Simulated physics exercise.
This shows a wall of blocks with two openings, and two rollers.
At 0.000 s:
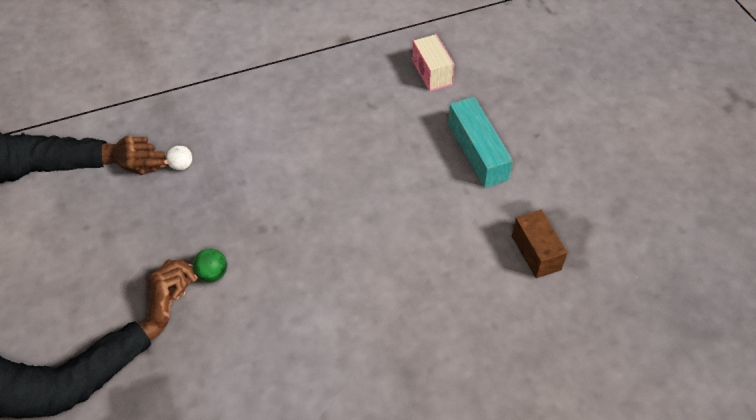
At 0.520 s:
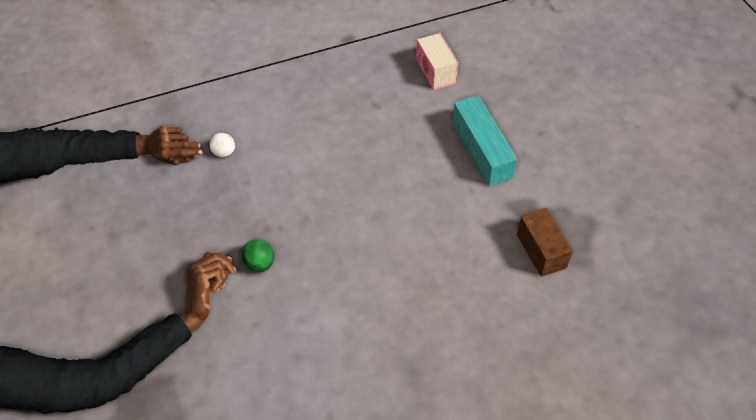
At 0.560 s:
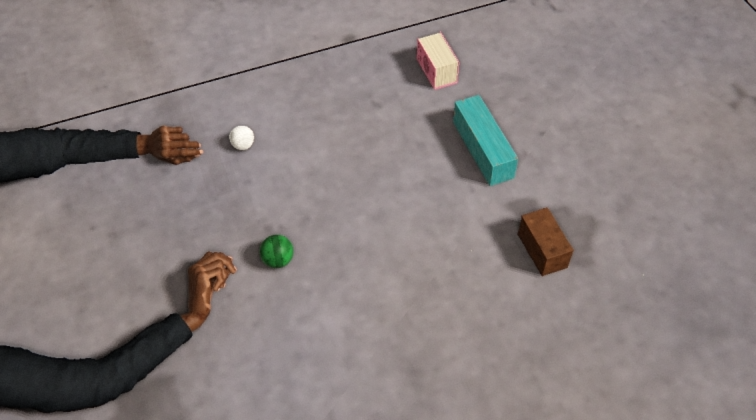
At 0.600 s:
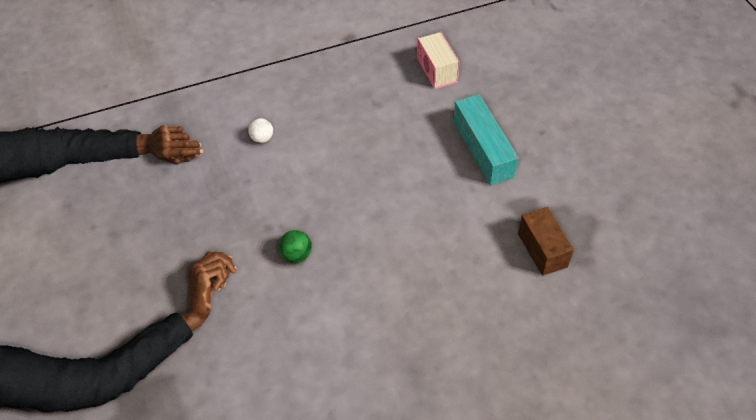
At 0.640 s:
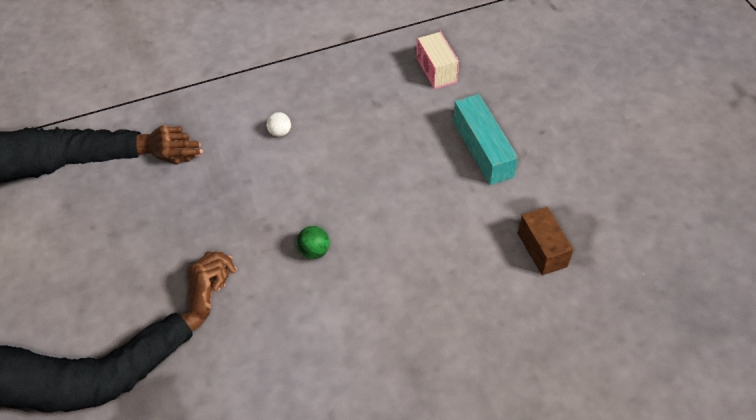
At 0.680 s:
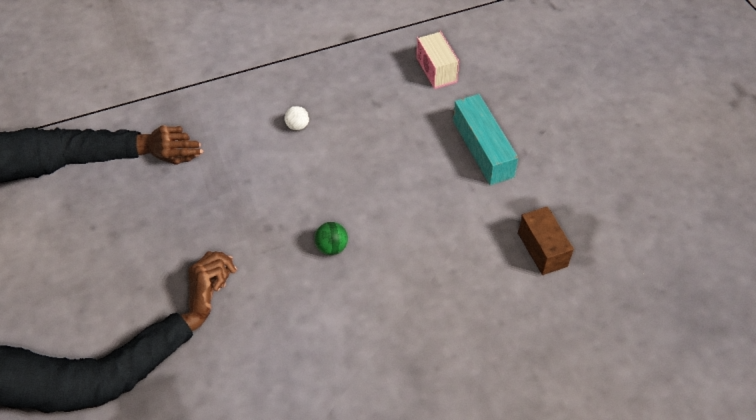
Two hands on the left pushed a white ball and a green ball to the right, then let go, and both kept rolling across the gray floor while three spaced blocks stood still.
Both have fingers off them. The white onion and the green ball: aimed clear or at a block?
In order: White onion: Hit; green ball: Clear.
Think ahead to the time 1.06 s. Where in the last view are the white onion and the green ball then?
Predicted centres: White onion roughly (412, 75), green ball roughly (495, 201).
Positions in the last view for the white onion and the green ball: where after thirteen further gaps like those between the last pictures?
Positions - white onion (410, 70), green ball (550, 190).
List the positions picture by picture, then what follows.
In the first frame, white onion (179, 158) under the hand; green ball (210, 266) under the hand; pink book (433, 62).
In the second frame, white onion (223, 145); green ball (258, 256).
In the third frame, white onion (242, 138); green ball (277, 252).
In the fourth frame, white onion (261, 131); green ball (295, 247).
In the fifth frame, white onion (279, 124); green ball (313, 243).
In the sixth frame, white onion (297, 118); green ball (331, 239); brown brick (545, 241).
By 1.06 s, white onion coming back near (412, 76); green ball heading on near (496, 201).
By 1.68 s, white onion coming back near (394, 70); green ball heading on near (740, 146).
When it is over (2.3 s), the white onion bounces off, near (383, 67); the green ball rolls through.
